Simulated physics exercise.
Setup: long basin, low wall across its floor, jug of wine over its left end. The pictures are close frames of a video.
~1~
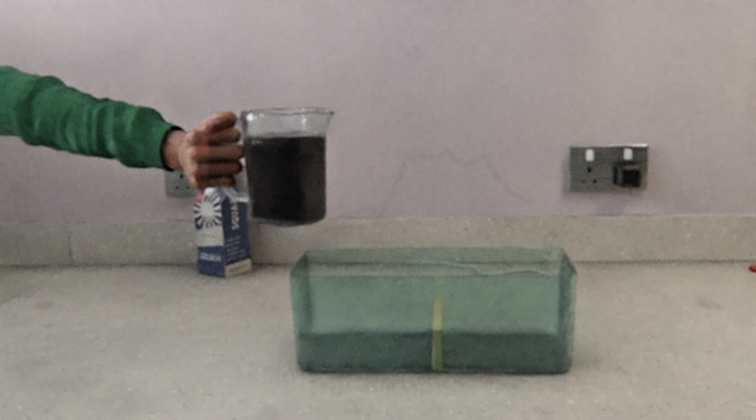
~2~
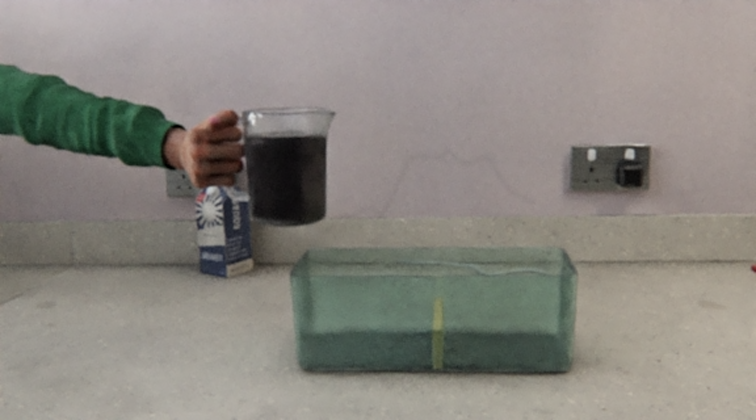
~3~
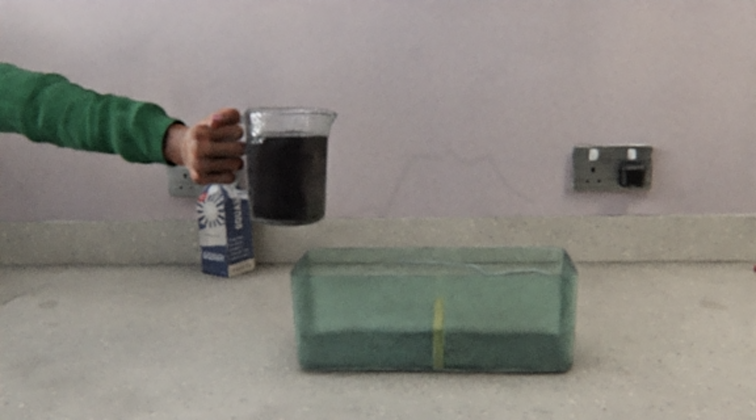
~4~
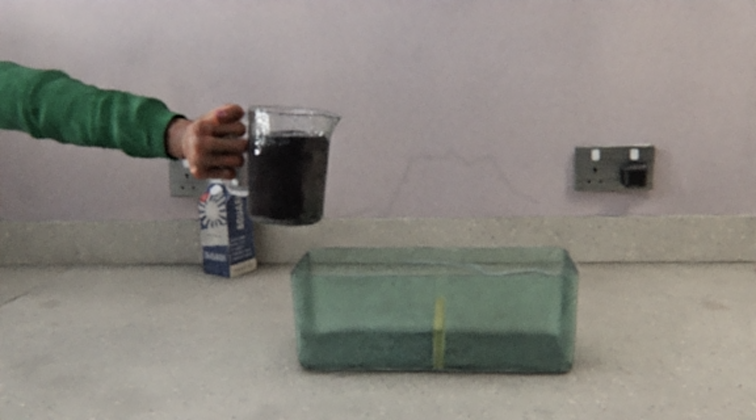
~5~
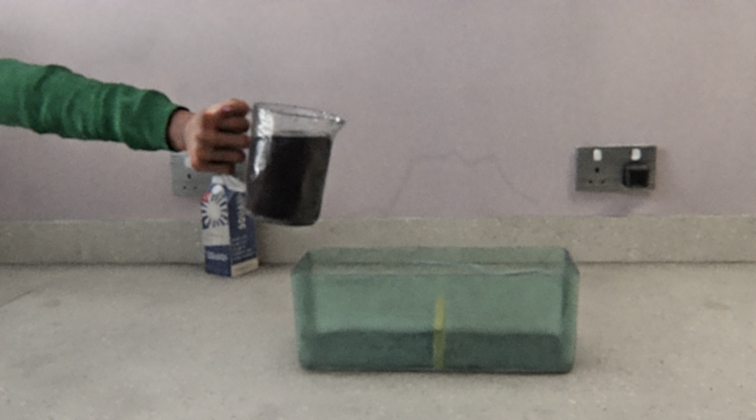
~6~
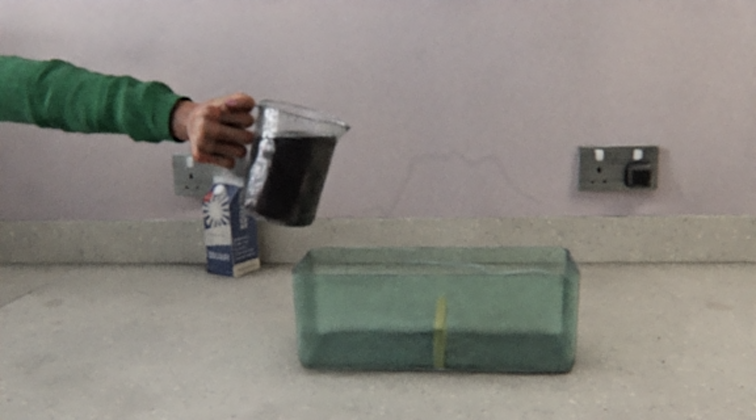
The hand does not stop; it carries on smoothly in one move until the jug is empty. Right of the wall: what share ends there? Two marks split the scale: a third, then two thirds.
Finally not even a third of it is on the right.
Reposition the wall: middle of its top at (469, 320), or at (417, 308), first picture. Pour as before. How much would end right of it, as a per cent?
First try 5 per cent, second try 20 per cent.
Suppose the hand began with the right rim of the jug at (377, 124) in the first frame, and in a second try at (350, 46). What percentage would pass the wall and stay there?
Near 75 in a hundred first, near 75 in a hundred second.
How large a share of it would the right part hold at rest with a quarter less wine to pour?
Estimate: Around 5 per cent.
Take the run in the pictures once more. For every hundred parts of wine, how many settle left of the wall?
It works out to around 95 percent.
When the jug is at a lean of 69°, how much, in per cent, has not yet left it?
85 per cent, roughly.
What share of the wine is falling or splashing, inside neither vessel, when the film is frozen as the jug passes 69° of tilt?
Something like 10 per cent of it.
A moment on, the tilt is 69° and 87 per cent is still to pour, 2 is left of the wall and 0 right of it.
Next, the tilt is 95° and 42 per cent is still to pour, 38 is left of the wall and 0 right of it.
Then the tilt is 97° and 11 per cent is still to pour, 80 is left of the wall and 1 right of it.
Later the tilt is 97° and 2 per cent is still to pour, 92 is left of the wall and 3 right of it.
Finally, 94 per cent lies left of the wall, 4 right of it and 2 outside.
